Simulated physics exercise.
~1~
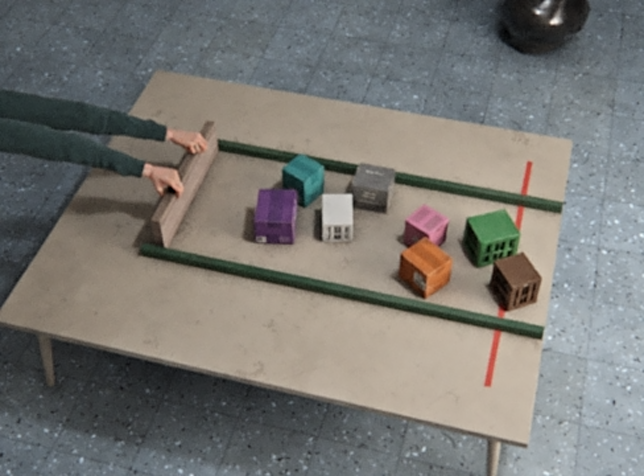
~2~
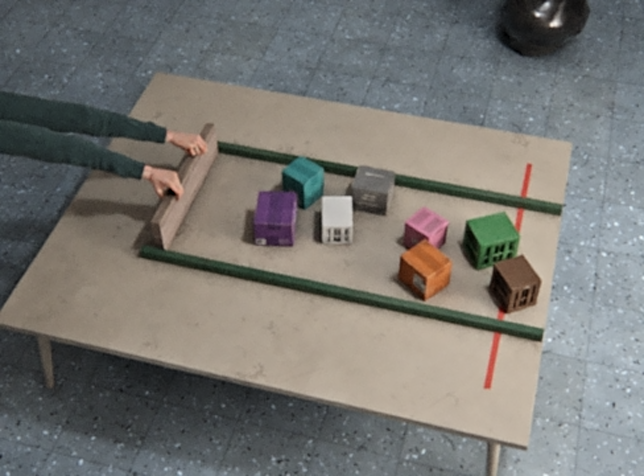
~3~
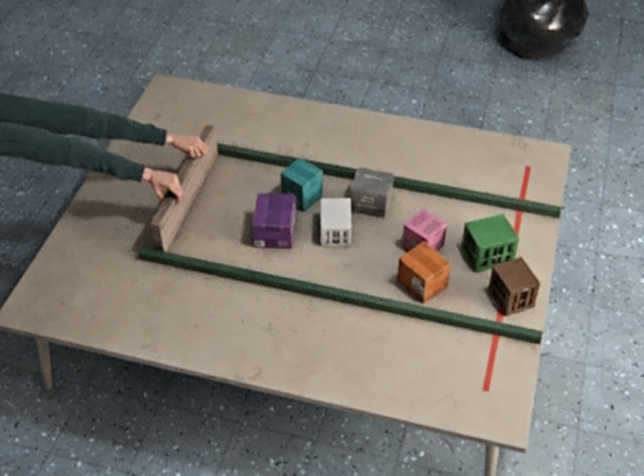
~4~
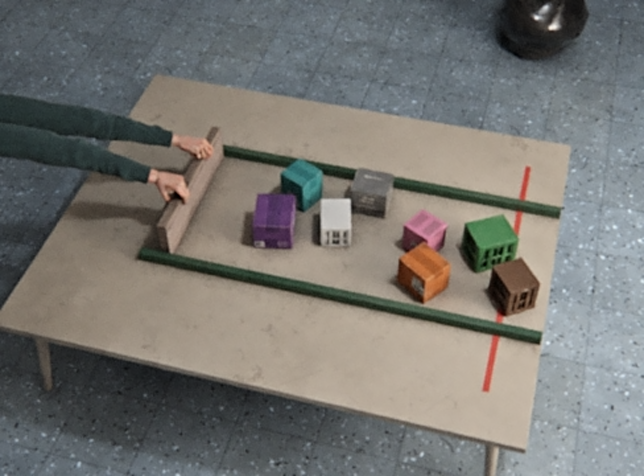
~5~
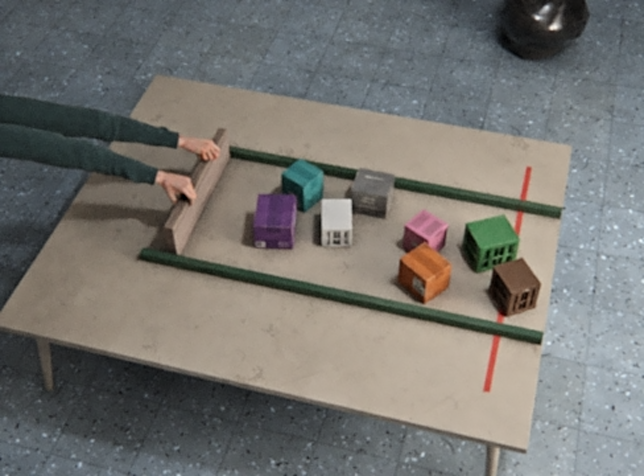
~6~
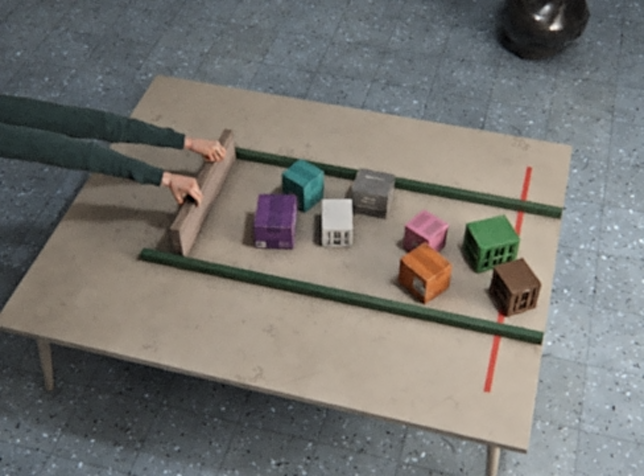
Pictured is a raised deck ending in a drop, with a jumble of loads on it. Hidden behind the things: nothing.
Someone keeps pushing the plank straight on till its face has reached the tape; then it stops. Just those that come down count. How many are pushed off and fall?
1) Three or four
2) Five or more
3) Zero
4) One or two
Five or more.
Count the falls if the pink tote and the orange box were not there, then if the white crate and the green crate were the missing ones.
4 in the first case and 3 in the second.
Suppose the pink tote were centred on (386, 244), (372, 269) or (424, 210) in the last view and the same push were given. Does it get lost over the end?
Place by place, it goes off the edge; is safe; goes off the edge.
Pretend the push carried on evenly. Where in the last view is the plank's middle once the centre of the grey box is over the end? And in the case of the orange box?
When the grey box crosses, the middle is near (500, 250); when the orange box crosses, near (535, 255).
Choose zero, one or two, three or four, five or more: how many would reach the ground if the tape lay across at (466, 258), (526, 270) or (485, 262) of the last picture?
Result per tape, in order - 1 or 2 / five or more / 1 or 2.
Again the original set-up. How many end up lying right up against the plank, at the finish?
It touches 3.
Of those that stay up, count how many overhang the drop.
Count of overhanging things: 0.
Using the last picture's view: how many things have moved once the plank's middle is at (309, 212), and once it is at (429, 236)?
At the first spot the count is 3, and at the second it is 7.
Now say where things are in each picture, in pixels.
In the first frame, brown crate (515, 282); green crate (491, 238); orange box (425, 268); plank (187, 184); tape (511, 262).
In the second frame, green crate (491, 241); turquoise parcel (303, 183).
In the third frame, orange box (424, 272); pink tote (424, 235).
In the fourth frame, brown crate (514, 287); purple parcel (275, 221).
In the fifth frame, green crate (490, 244); white crate (337, 223).
In the sixth frame, brown crate (515, 287); green crate (491, 244); orange box (425, 273); plank (205, 192); tape (511, 267).
Soon after, none off yet; brown crate at rest near (515, 287); green crate at rest near (491, 244); orange box at rest near (425, 273).
After that, none off yet; brown crate at rest near (515, 287); green crate displaced a little near (503, 245); orange box at rest near (425, 273).
And then, none off yet; brown crate displaced a little near (527, 286); green crate tilting well over near (581, 260); orange box displaced well along near (496, 296).
In the end, the number that fall off is five or more; gone, white crate, grey box, pink tote, green crate and brown crate.
